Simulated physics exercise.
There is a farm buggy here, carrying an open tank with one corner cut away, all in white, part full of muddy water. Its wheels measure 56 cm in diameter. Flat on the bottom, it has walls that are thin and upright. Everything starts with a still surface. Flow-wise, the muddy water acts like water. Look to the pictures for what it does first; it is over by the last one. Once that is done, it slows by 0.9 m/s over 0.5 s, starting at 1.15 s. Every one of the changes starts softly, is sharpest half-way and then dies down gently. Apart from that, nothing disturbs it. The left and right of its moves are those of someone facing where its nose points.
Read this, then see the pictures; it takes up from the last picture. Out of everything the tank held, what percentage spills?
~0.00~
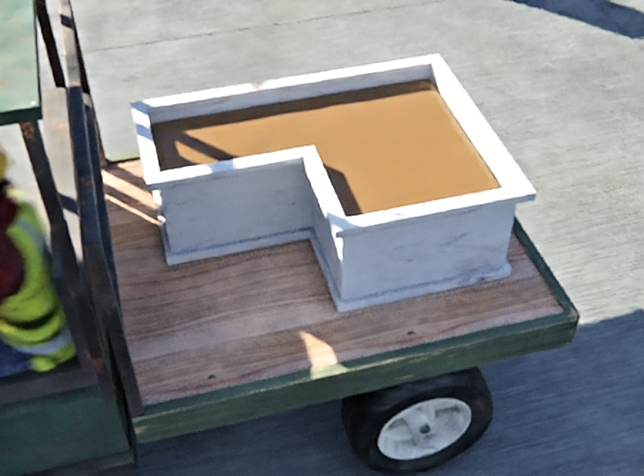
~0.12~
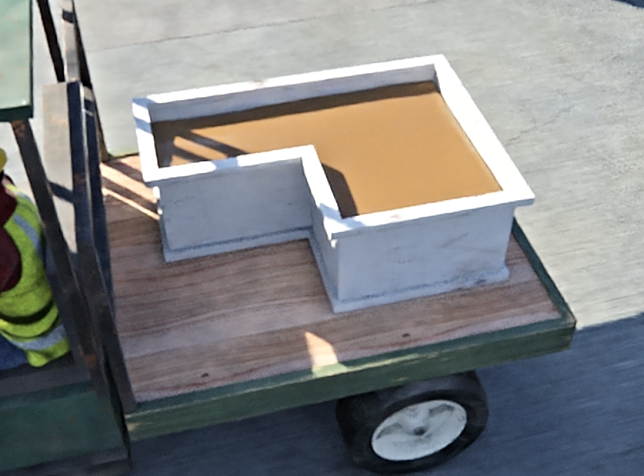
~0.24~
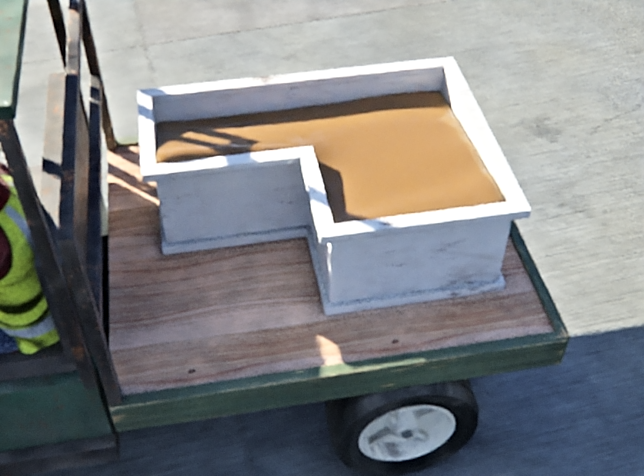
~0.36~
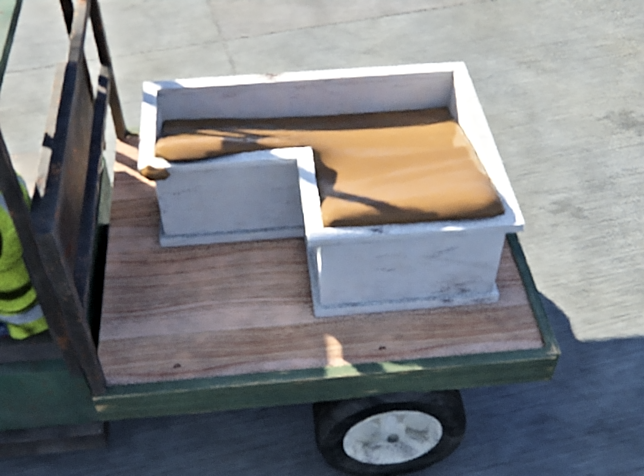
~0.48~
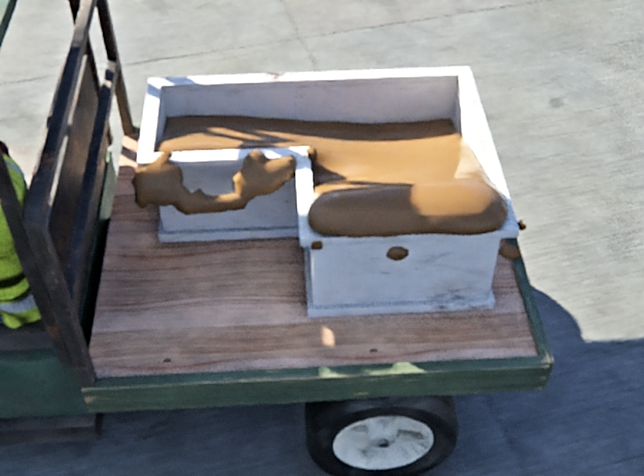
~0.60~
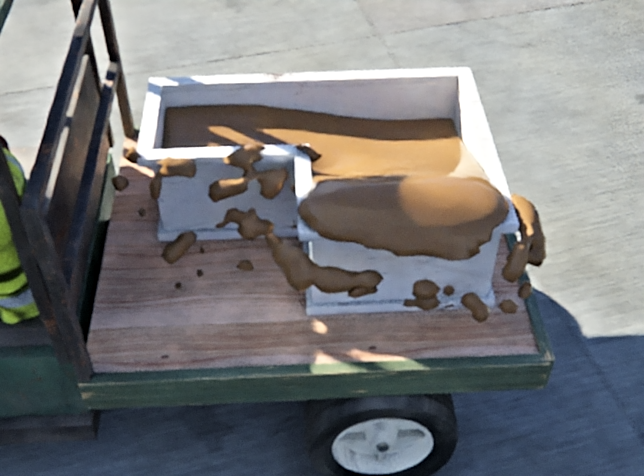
Some 19 per cent goes overboard.
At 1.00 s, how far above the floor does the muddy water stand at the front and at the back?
Approx. 22 cm front, approx. 36 cm back.
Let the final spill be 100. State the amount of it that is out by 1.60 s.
Near 40 in a hundred.
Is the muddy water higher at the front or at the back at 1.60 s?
It stands at the forward side.
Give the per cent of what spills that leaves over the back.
Spill fraction there: Roughly 10 per cent.
After 1.00 s front 22 cm, middle 29 cm, back 36 cm above the floor; the loss stands at 6 per cent, over the near side.
After 1.60 s front 52 cm, middle 35 cm, back 18 cm above the floor; the loss stands at 7 per cent, over the near side.
After 2.20 s front 28 cm, middle 18 cm, back 39 cm above the floor; the loss stands at 16 per cent, over the front and the near side.
After 4.64 s the loss stands at 19 per cent, over the front and the near side, 43 of 224 litres.
